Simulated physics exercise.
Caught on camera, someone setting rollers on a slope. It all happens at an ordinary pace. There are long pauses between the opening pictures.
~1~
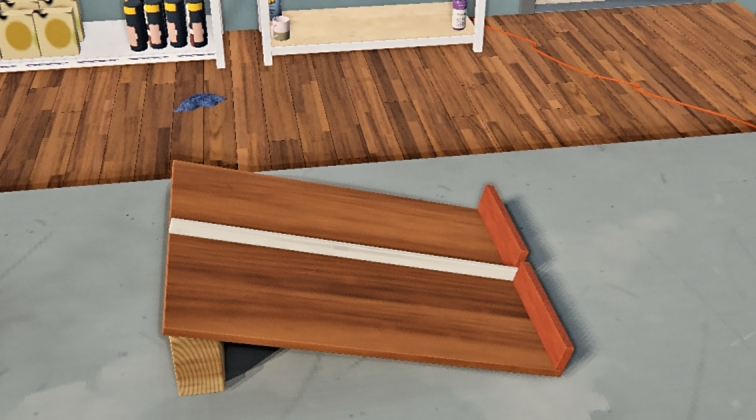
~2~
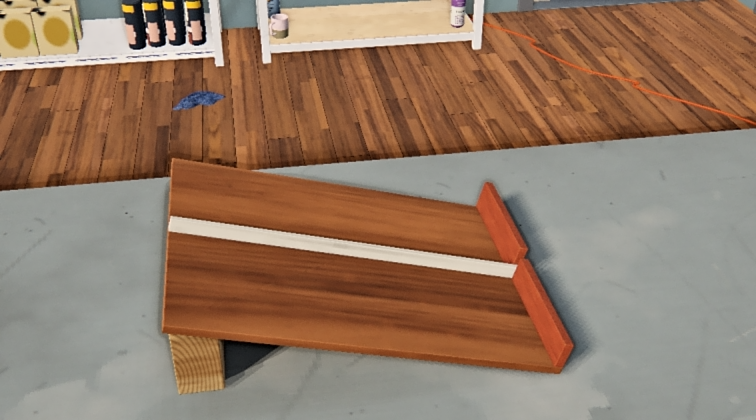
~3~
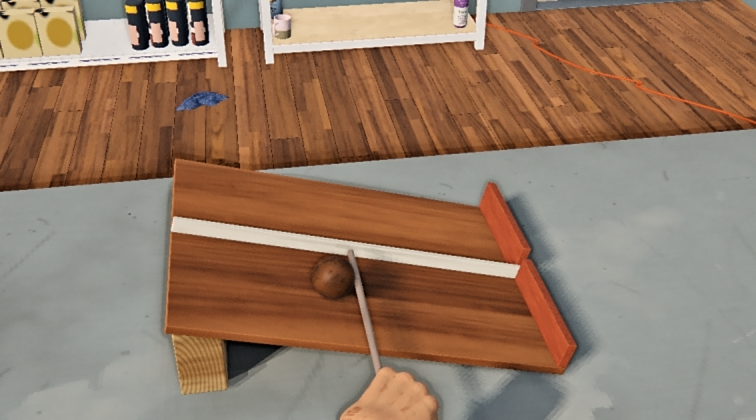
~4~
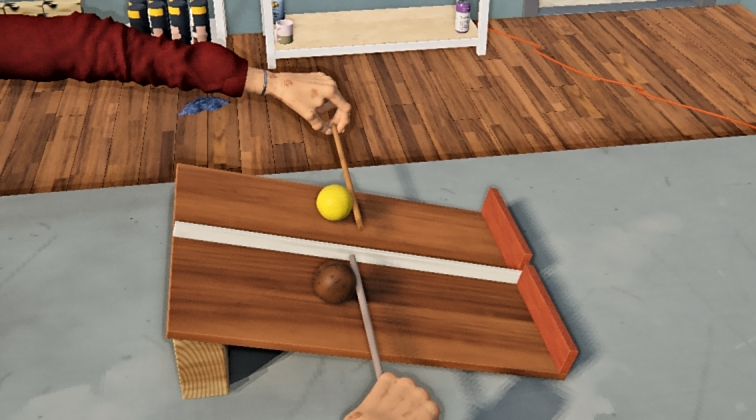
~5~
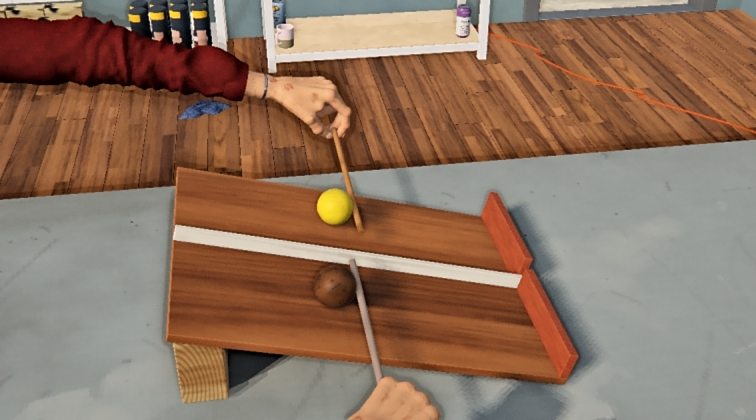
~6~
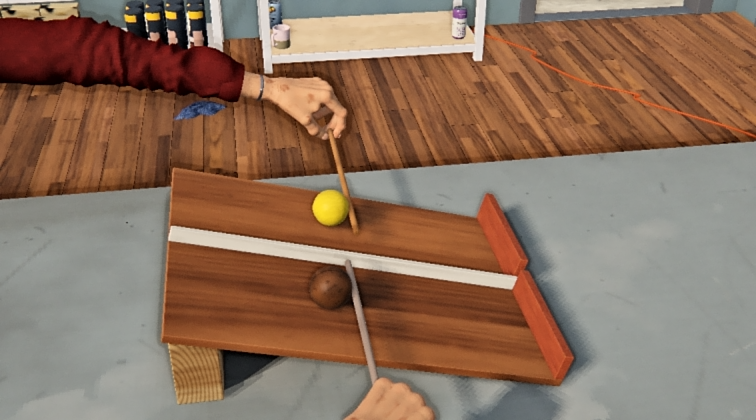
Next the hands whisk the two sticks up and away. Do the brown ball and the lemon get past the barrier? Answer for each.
Outcome: The brown ball gets caught, the lemon gets caught.
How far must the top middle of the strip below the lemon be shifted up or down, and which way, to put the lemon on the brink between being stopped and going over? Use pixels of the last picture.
Some 16 pixels, down.
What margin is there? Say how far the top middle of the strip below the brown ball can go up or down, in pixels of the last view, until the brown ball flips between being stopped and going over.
About 12 pixels down.
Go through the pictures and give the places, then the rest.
In the first frame, board (358, 247).
In the second frame, board (357, 244).
In the third frame, brown ball (334, 278); board (360, 245).
In the fourth frame, held back by the sticks; lemon (335, 202); board (361, 250).
In the fifth frame, held back by the sticks; brown ball (336, 287); board (362, 254).
In the sixth frame, held back by the sticks; brown ball (331, 288); lemon (331, 208); board (357, 255).
Then, 0.32 s on from there, brown ball rolling on the board near (383, 295); lemon rolling on the board near (377, 216).
Then, 0.52 s on from there, brown ball rolling on the board near (481, 309); lemon rolling on the board near (461, 229).
In the end, the brown ball is held by the strip, near (521, 314); the lemon is held by the strip, near (482, 233).
